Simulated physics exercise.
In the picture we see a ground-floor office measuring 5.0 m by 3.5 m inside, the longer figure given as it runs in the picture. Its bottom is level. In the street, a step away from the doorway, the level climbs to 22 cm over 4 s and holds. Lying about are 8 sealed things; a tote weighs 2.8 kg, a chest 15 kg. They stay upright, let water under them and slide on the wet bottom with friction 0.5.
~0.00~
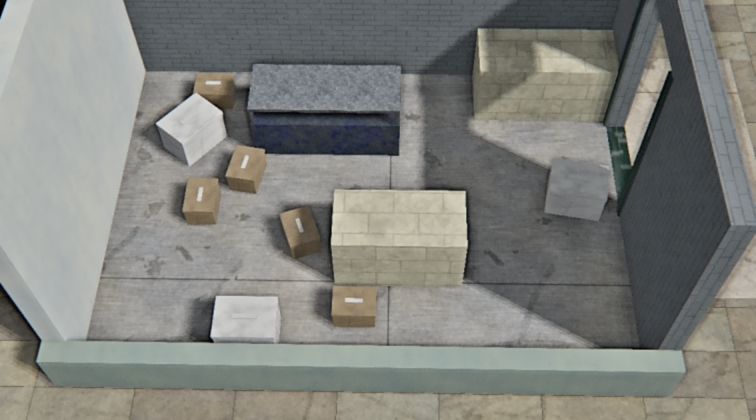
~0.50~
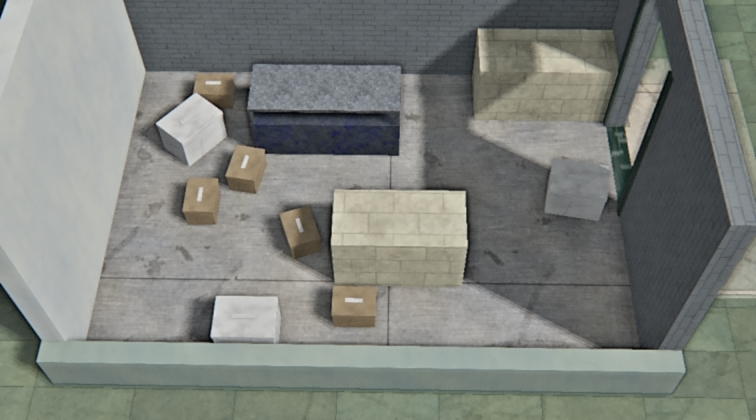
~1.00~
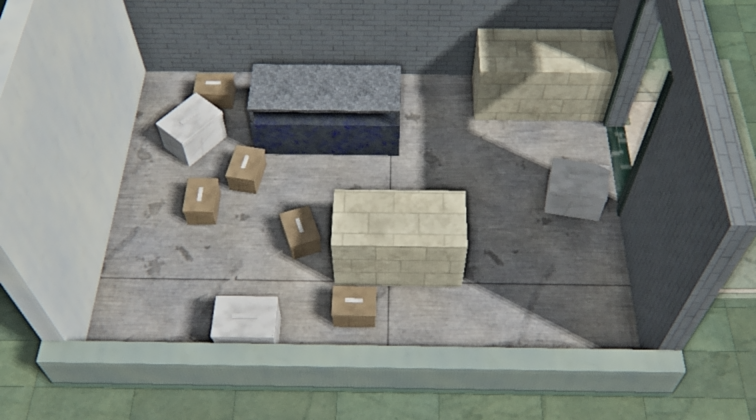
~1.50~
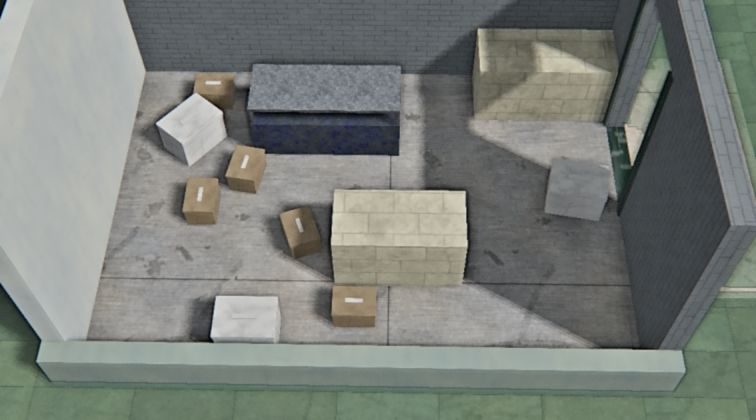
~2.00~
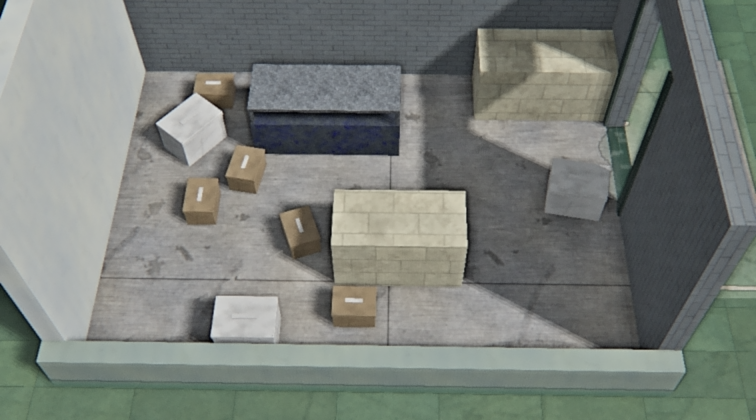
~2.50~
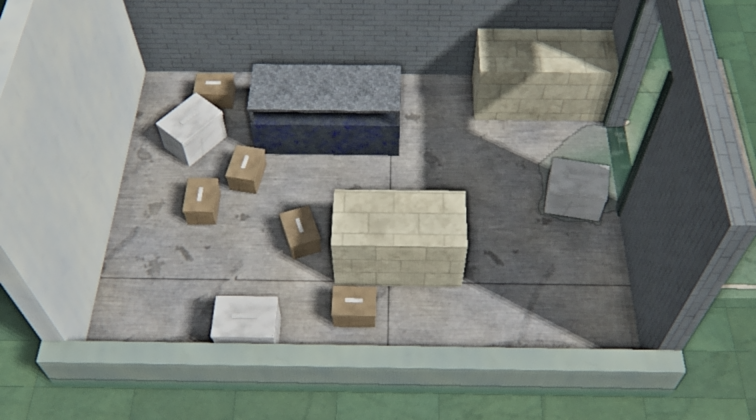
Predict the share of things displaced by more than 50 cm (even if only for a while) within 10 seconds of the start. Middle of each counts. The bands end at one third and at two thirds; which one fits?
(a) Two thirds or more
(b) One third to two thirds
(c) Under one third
b.
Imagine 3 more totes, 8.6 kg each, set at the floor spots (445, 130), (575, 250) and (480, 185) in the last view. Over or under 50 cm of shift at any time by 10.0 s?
Beyond the limit; within the limit; beyond the limit.
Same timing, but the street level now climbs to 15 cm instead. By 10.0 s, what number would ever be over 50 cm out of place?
Count: 3.
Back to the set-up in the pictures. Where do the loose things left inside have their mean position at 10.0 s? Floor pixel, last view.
Close to (261, 222).
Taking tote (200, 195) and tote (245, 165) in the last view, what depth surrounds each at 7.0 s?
Depths: Near 4 cm, then near 6 cm.
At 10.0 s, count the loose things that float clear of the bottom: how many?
The count is 5.
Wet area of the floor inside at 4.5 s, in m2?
Roughly 5.0 m2.
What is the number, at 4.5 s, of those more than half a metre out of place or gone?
That would be 0.
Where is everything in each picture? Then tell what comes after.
A tote at (300, 226), on the bottom; a chest at (189, 118) rests on the ground; 0.0 m2 under water; 0 of 8 have shifted, in the first frame.
A tote at (300, 226) rests on the ground; a chest at (189, 118) rests on the ground; 0.0 m2 under water; 0 of 8 have shifted, in the second frame.
A tote at (300, 226), on the bottom; a chest at (189, 118) rests on the ground; 0.0 m2 under water; 0 of 8 have shifted, in the third frame.
A tote at (300, 226), on the bottom; a chest at (189, 118) rests on the ground; water covers 0.0 m2; 0 of 8 have shifted, in the fourth frame.
A tote at (300, 226), on the bottom; a chest at (189, 118) rests on the ground; 0.0 m2 under water; 0 of 8 have shifted, in the fifth frame.
A tote at (300, 226) rests on the ground; a chest at (189, 118), on the bottom; 0.4 m2 under water; 0 of 8 have shifted, in the sixth frame.
After 3.5 s 0 of 8 are over 50 cm from their spots; 0 afloat.
After 4.5 s 0 of 8 are over 50 cm from their spots; 0 afloat.
After 7.0 s 4 of 8 are over 50 cm from their spots; 2 afloat.
After 10.0 s 4 of 8 are over 50 cm from their spots, and 5 have been at some point; 5 afloat.
